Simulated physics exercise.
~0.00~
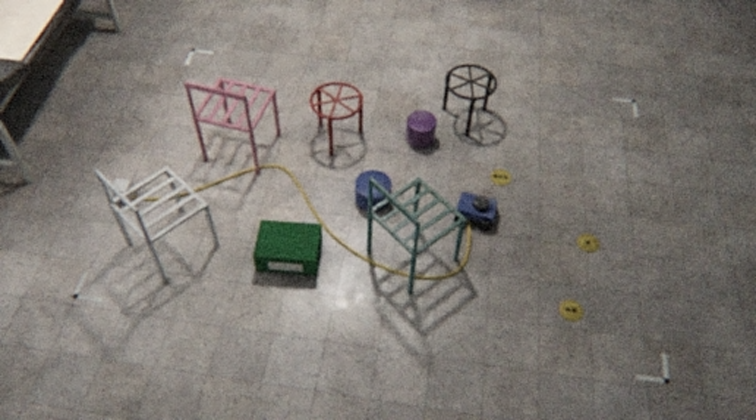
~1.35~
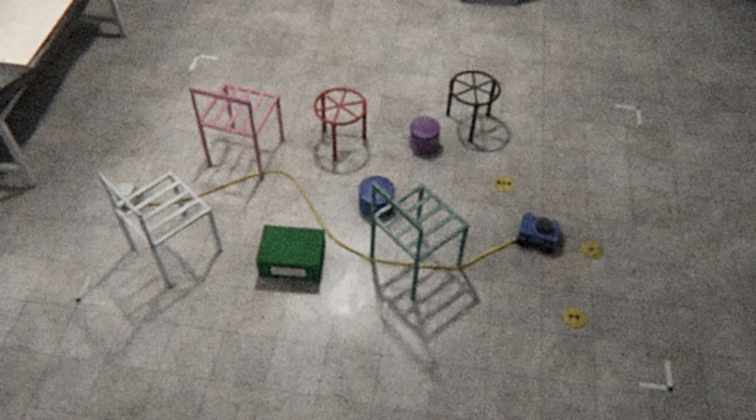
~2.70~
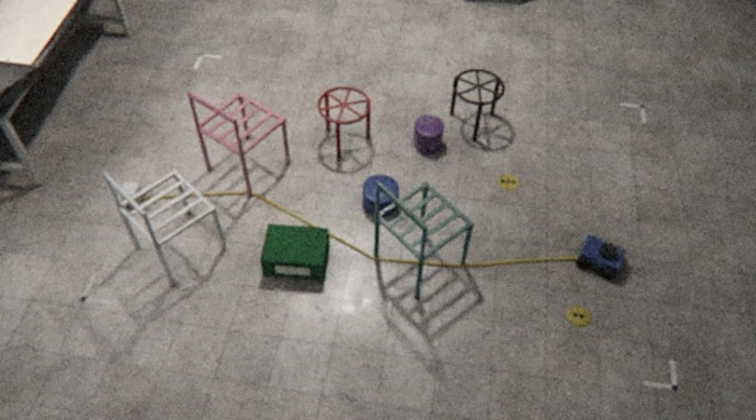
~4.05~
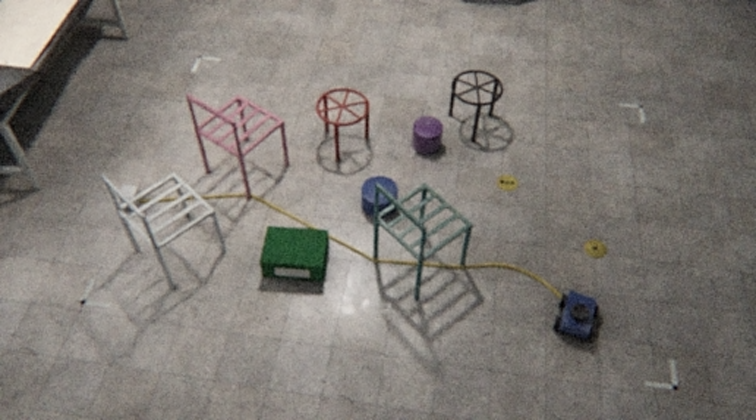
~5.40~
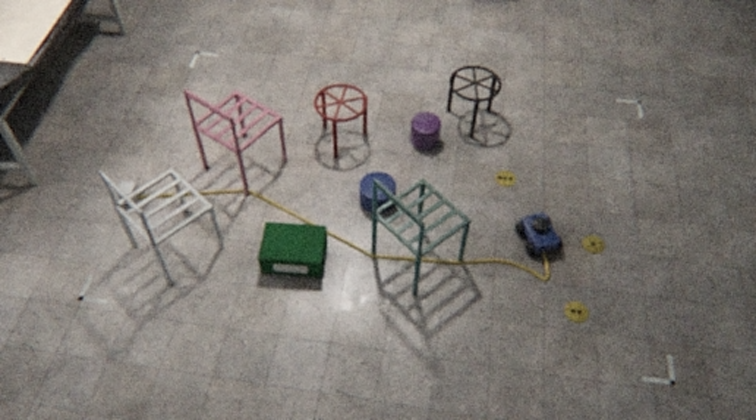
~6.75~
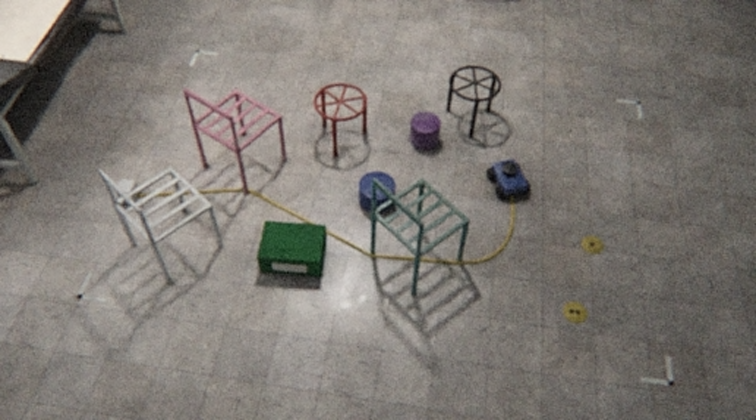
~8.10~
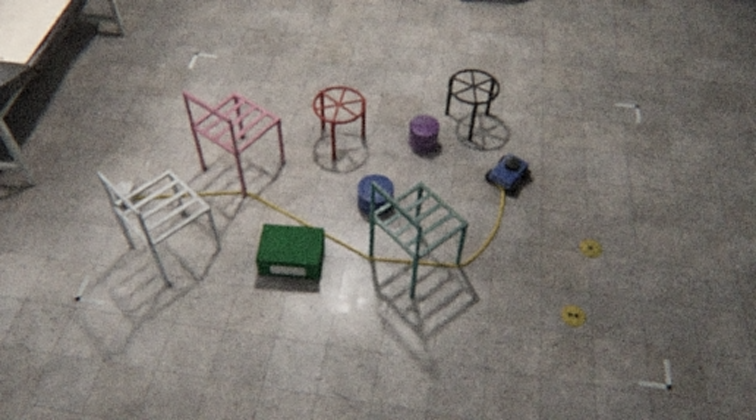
A small blue cart trailing a yellow lead drives right across a grey floor, away from a teal chair, past a scatter of chairs, stools, tubs and a green carton. As it nears the right-hand yellow mark, the lead pulls straighter and the pink chair shifts slightly. The cart then turns down to the lowest mark, and the lead bends behind it. Next it heads back up and left, leaving a loose curve of lead. It ends over the upper mark, below the black stool, with everything still upright and the green carton in its place.
